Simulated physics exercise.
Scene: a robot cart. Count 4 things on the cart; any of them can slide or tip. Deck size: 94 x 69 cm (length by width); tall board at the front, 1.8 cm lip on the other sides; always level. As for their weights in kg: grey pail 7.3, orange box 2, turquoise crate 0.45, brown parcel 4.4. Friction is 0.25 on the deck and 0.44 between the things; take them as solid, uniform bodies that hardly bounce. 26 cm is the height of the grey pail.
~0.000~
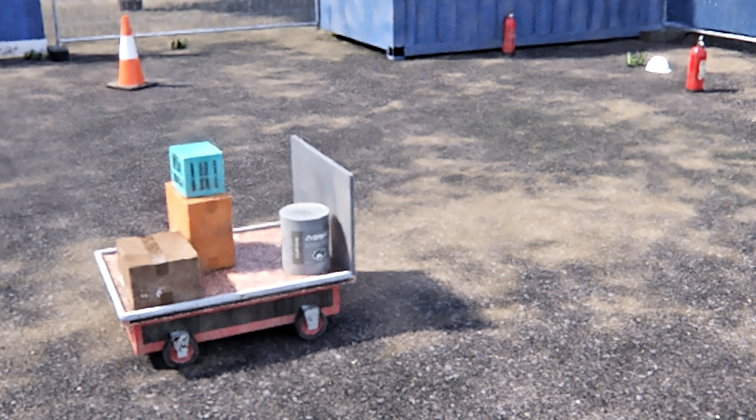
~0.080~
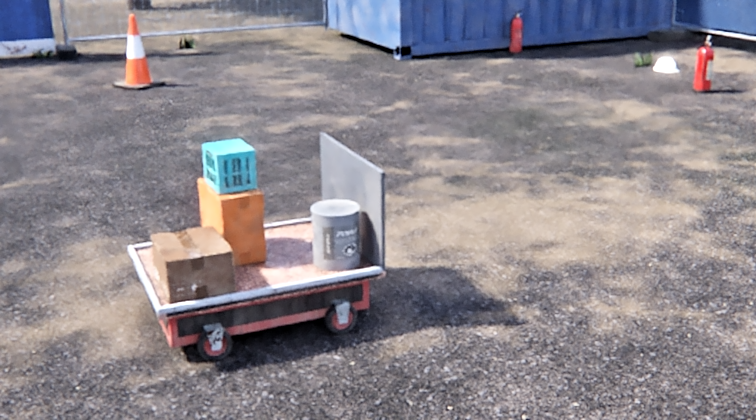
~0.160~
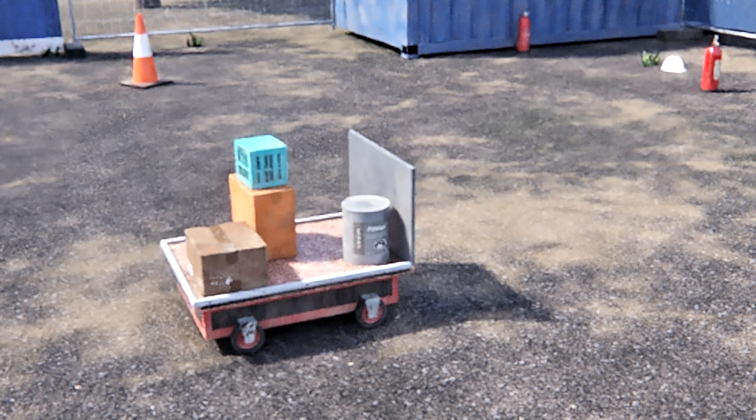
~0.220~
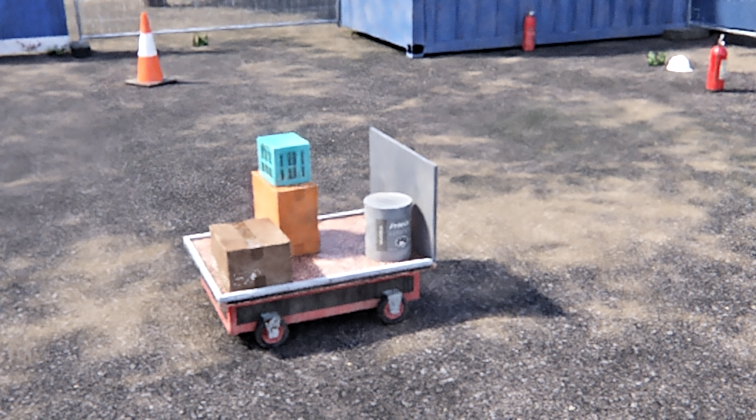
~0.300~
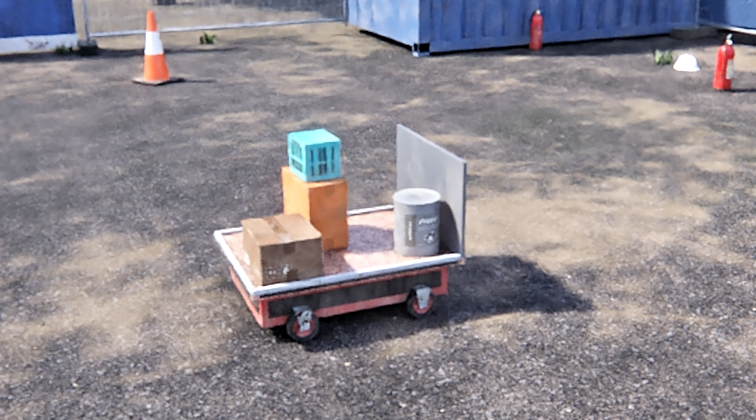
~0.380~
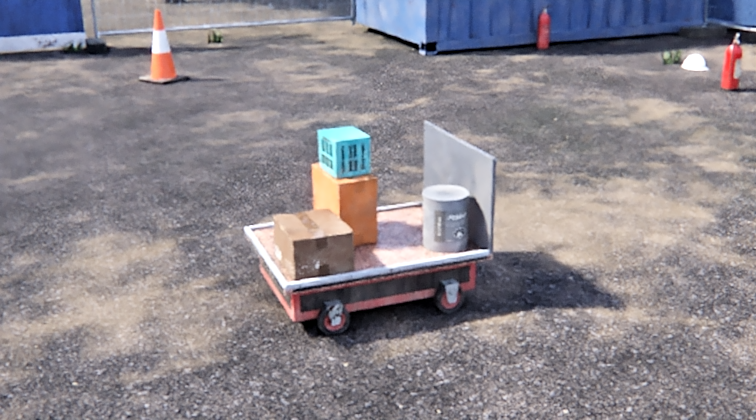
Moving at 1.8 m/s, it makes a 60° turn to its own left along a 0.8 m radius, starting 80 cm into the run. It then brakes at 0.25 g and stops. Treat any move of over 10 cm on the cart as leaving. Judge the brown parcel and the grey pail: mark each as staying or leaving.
Brown parcel: Staying; grey pail: Leaving.
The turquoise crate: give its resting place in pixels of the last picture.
Look near (509, 83) and you'll find it.
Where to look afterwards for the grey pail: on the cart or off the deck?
The grey pail ends off the deck.
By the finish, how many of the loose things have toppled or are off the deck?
The number here is 1.
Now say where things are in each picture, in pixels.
Cart 0 cm along; brown parcel (158, 269); grey pail (306, 239), in the first frame.
Cart 14 cm along; orange box (232, 219); turquoise crate (230, 166), in the second frame.
Cart 29 cm along; orange box (263, 215); turquoise crate (261, 162), in the third frame.
Cart 40 cm along; orange box (286, 211); turquoise crate (284, 159), in the fourth frame.
Cart 54 cm along; orange box (315, 207); turquoise crate (314, 156), in the fifth frame.
Cart 68 cm along; brown parcel (313, 244); grey pail (445, 219), in the sixth frame.
Around 0.78 s, cart 140 cm along, turned 33°; grey pail at 45° to upright near (546, 173); brown parcel shifted 3 cm near (461, 212); turquoise crate shifted 14 cm.
Around 0.98 s, cart 176 cm along, turned 56°; grey pail now off the deck; brown parcel shifted 3 cm near (490, 186); turquoise crate shifted 31 cm.
Around 1.48 s, cart 246 cm along, turned 60°; brown parcel shifted 3 cm near (495, 149); turquoise crate shifted 37 cm; orange box shifted 30 cm.
Finally (2.3 s), off the deck, grey pail; not toppled but over 10 cm from the start, orange box and turquoise crate; the last one still in place (within 10 cm). In the last view, brown parcel near (496, 143).
